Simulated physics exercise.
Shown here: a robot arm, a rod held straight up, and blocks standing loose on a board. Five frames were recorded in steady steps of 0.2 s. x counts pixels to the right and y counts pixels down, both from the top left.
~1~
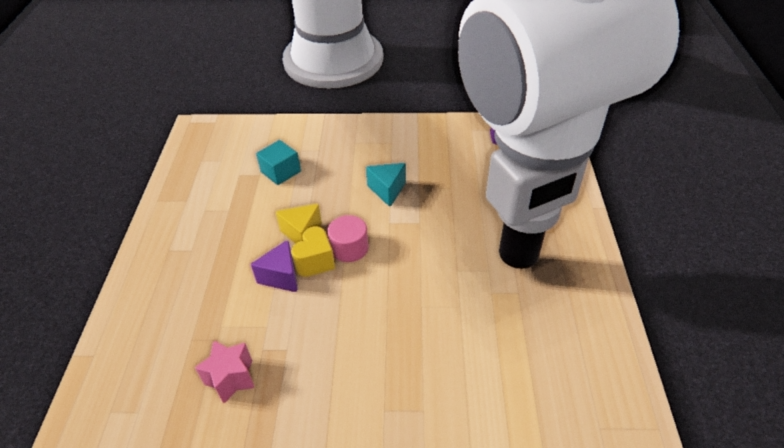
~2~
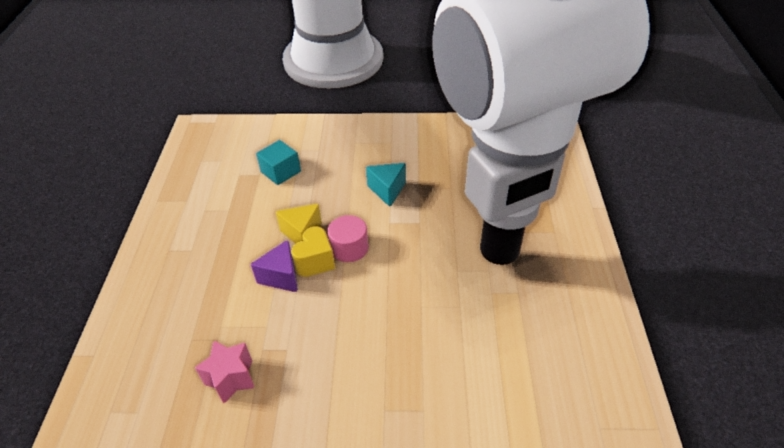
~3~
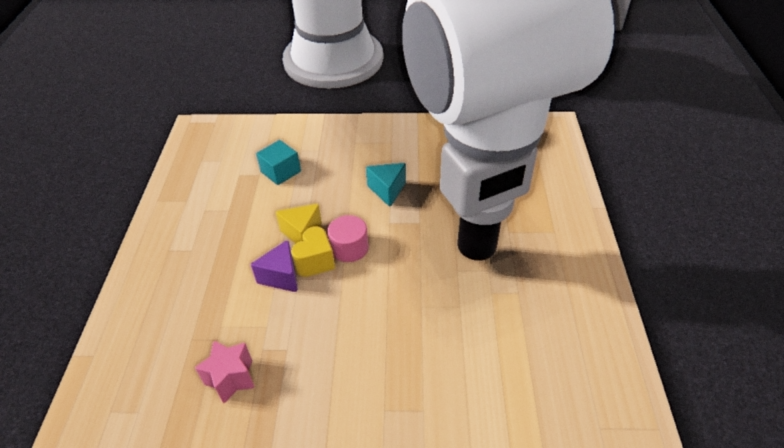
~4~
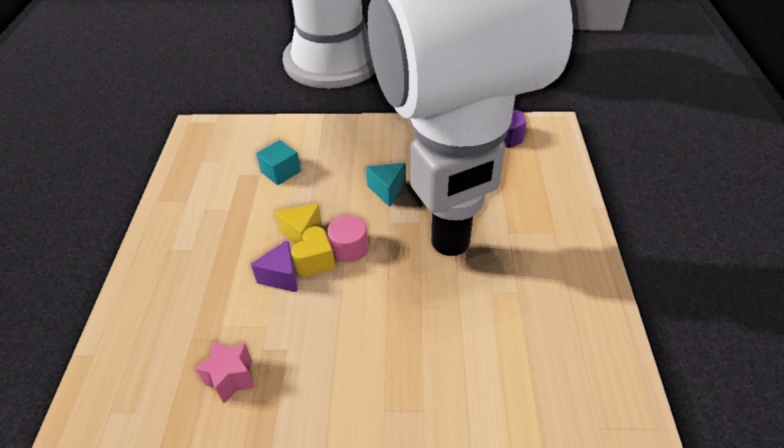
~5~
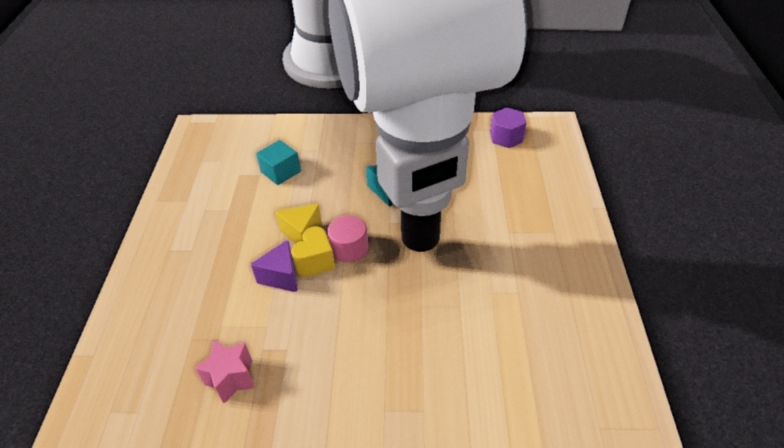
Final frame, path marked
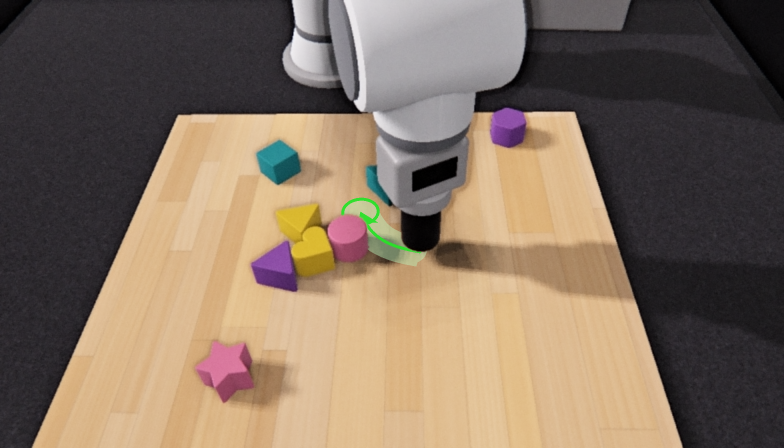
A white robot arm with a black rod pointing down stands over a pale wooden board on a dark surface, seen from above at a fixed angle. A yellow triangle, yellow heart, purple triangle and pink cylinder cluster left of centre, with teal blocks behind and a pink star in front. The arm sweeps the rod steadily left toward the unmoving cluster, covering much of one teal block and revealing a purple block behind.
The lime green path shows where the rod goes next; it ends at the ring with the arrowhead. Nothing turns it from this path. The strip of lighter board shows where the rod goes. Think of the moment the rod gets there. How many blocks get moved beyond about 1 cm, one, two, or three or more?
There will be one block that moves more than 1 cm.
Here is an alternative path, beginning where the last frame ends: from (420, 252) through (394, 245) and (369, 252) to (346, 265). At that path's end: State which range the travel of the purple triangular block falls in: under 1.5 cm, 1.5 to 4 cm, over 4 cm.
Shift: 1.5 to 4 cm.
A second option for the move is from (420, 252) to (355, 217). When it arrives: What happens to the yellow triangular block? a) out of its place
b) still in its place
b.
The drawn path runs from (420, 252) via (392, 245) and (371, 230), ending at (360, 212).
What follows on the original path. Halfway along, rod at (379, 225); pink cylinder at (341, 227).
At the end, rod at (359, 199); purple triangular block at (273, 260); yellow heart-shaped block at (307, 245), turned 15° anticlockwise; pink cylinder at (332, 221); turquoise triangular block not moved.
